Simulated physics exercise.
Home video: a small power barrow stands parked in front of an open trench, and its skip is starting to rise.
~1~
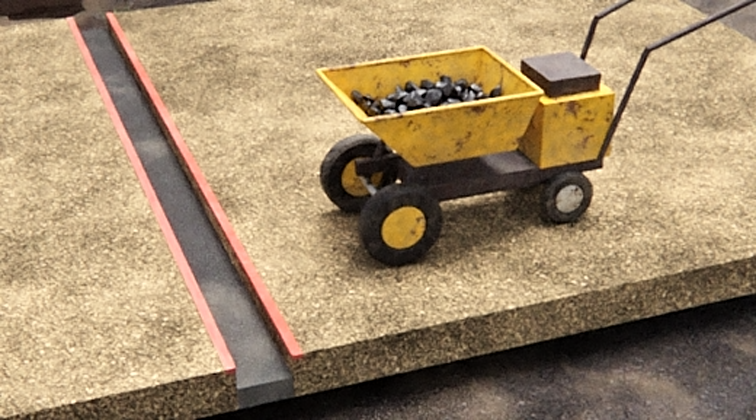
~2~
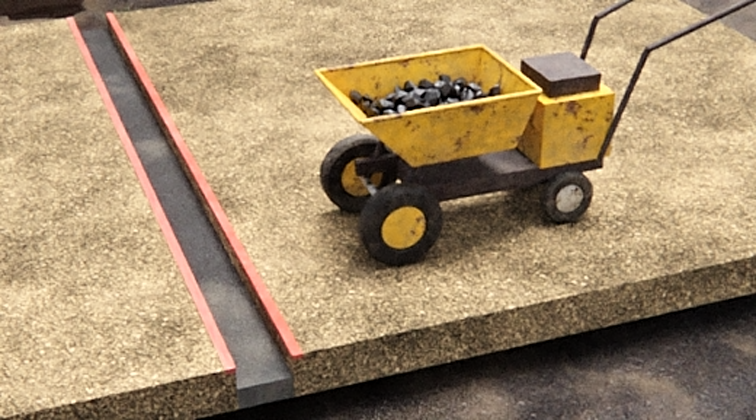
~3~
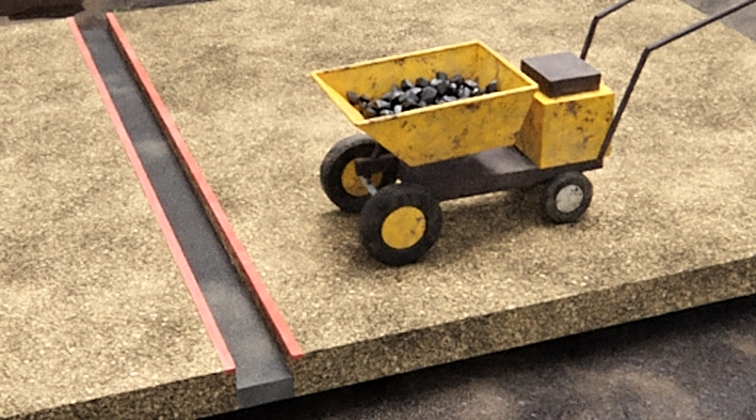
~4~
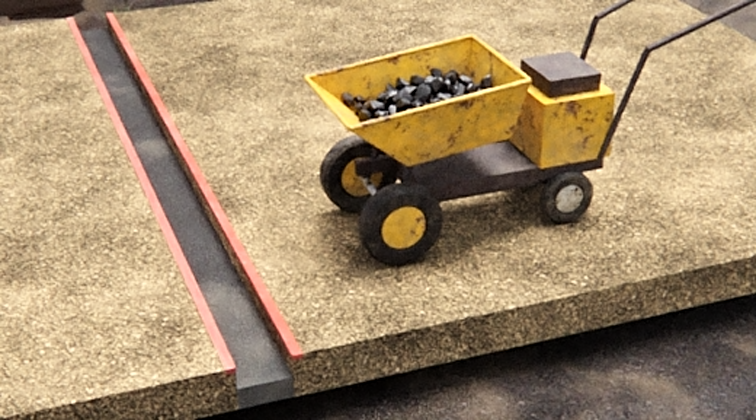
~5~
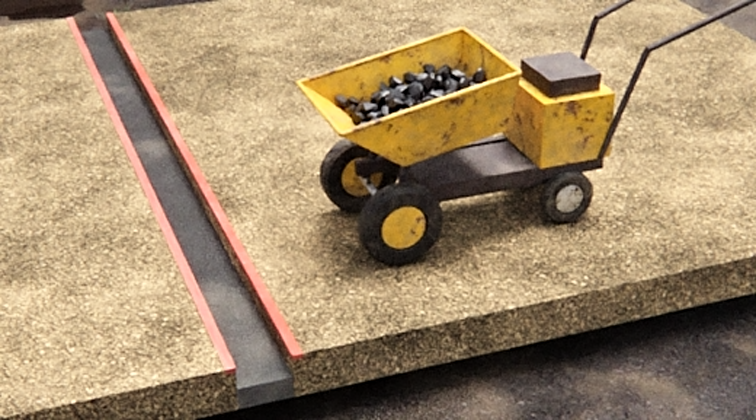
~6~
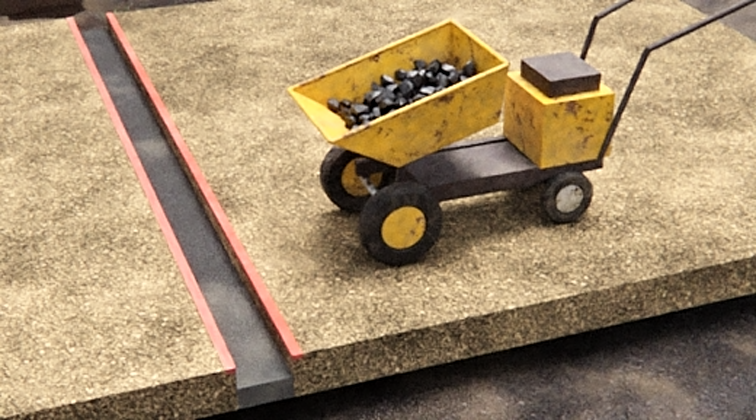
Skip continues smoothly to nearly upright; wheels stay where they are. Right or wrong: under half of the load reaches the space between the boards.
Wrong.
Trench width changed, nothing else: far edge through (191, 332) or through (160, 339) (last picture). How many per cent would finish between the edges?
Around 80 percent first, around 90 percent second.
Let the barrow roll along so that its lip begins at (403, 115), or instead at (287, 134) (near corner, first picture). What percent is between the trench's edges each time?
About 40 per cent for the first spot and about 10 per cent for the second.
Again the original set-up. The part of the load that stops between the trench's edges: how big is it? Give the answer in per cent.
Near 70 %.
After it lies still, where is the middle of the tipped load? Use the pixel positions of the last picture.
Near (218, 266), more or less.
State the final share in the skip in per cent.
Roughly 0 per cent.
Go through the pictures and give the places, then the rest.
The first frame shows lip of the skip near (363, 122), level; top of the load near (435, 100), lumps of coal; first edge of the trench near (276, 315); far edge near (212, 328), the trench under half as wide as the skip, and shallow for its width.
The second frame shows lip of the skip near (361, 122), level; top of the load near (452, 106).
The third frame shows lip of the skip near (357, 125), tipped barely; top of the load near (449, 104).
The fourth frame shows lip of the skip near (350, 129), tipped a little; top of the load near (447, 89).
The fifth frame shows lip of the skip near (341, 135), tipped a little; top of the load near (452, 88).
The sixth frame shows lip of the skip near (331, 142), tipped clearly; top of the load near (442, 84); first edge of the trench near (276, 315); far edge near (212, 328).
Shortly afterwards, skip tipped steeply; the whole lot in the skip.
Next, skip tipped right over; all but a few in the skip; a little short of the trench; only a few in or heaped over the trench; only a few falling.
Some moments later, skip tipped right over; a little in the skip; a little short of the trench; near two thirds in or heaped over the trench; a little beyond it.
In the end, skip tipped right over; only a few in the skip; near a quarter short of the trench; near two thirds in or heaped over the trench; a little beyond it.
